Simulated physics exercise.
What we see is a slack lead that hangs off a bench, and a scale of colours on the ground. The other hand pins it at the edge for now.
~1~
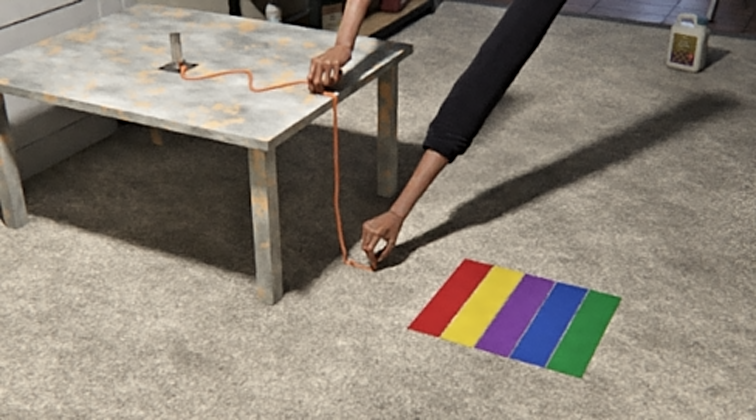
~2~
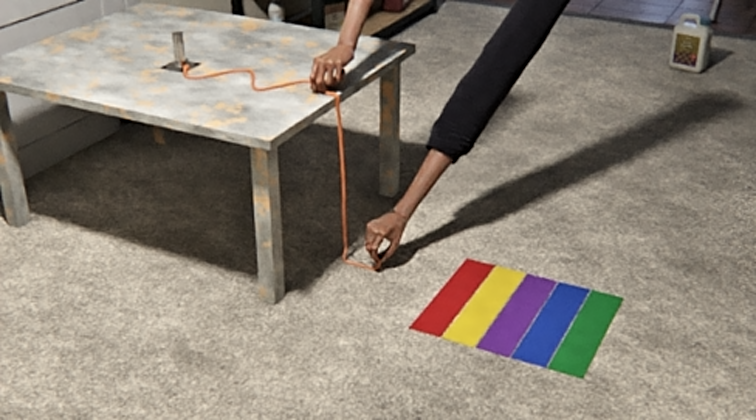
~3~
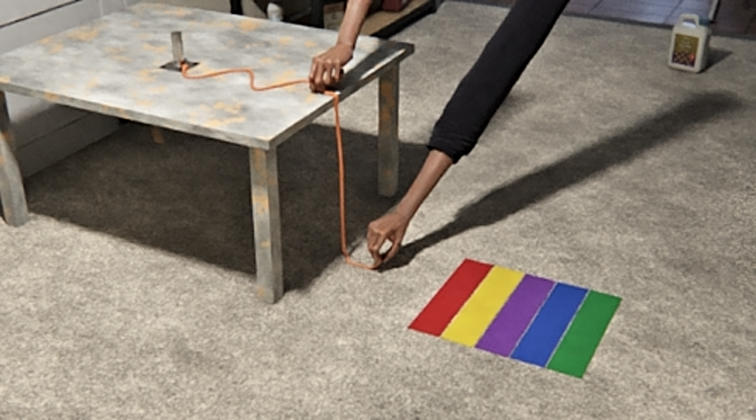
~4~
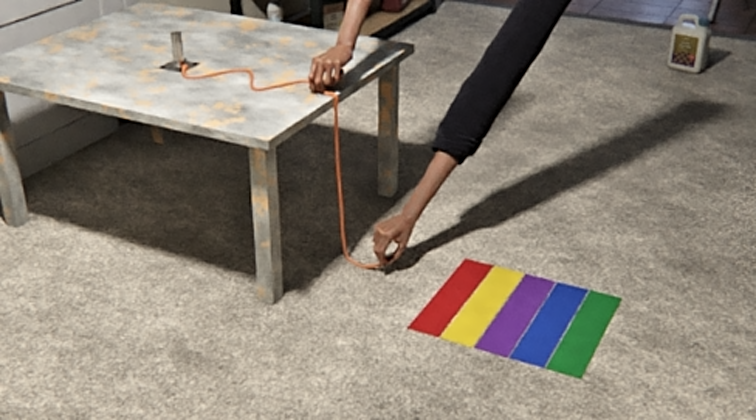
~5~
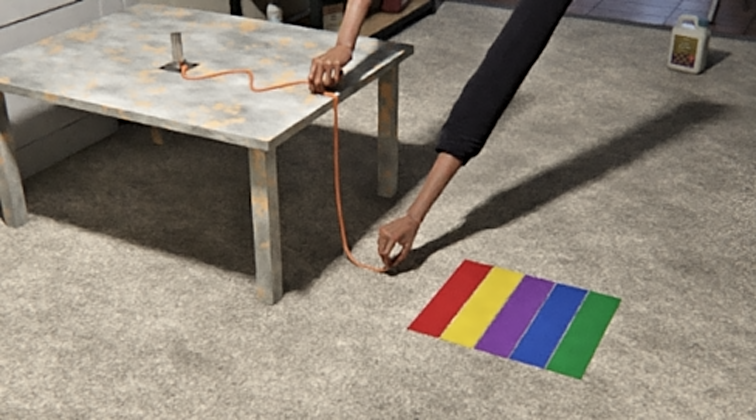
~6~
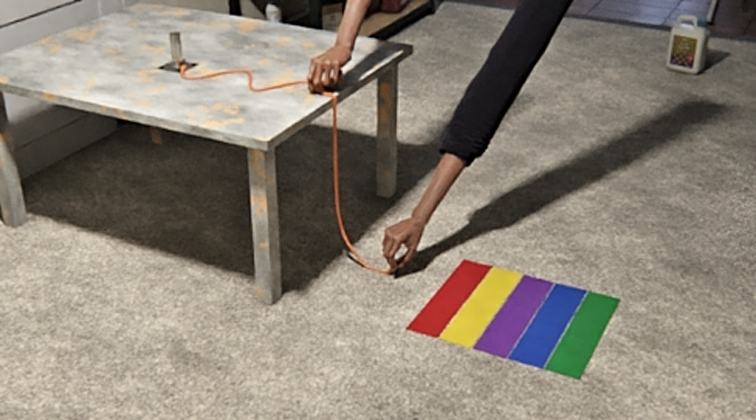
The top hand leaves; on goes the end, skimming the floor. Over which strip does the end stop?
The end stops over the green strip.
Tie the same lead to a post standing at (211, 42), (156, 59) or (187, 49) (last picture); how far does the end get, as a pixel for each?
Near (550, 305), (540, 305) and (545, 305).
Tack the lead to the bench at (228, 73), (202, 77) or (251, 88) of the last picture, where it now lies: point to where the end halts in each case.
Near (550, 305), (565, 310) and (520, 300).
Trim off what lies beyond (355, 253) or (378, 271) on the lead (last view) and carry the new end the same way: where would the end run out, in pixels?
Near (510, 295) and (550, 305).
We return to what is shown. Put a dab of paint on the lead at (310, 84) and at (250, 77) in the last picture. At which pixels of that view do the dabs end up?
Near (367, 123) and (281, 84).
Soon after, end near (535, 302); over purple.
After that, end near (568, 311); over blue.
At the stop, end near (587, 316); over green. It gets as far as the green strip.
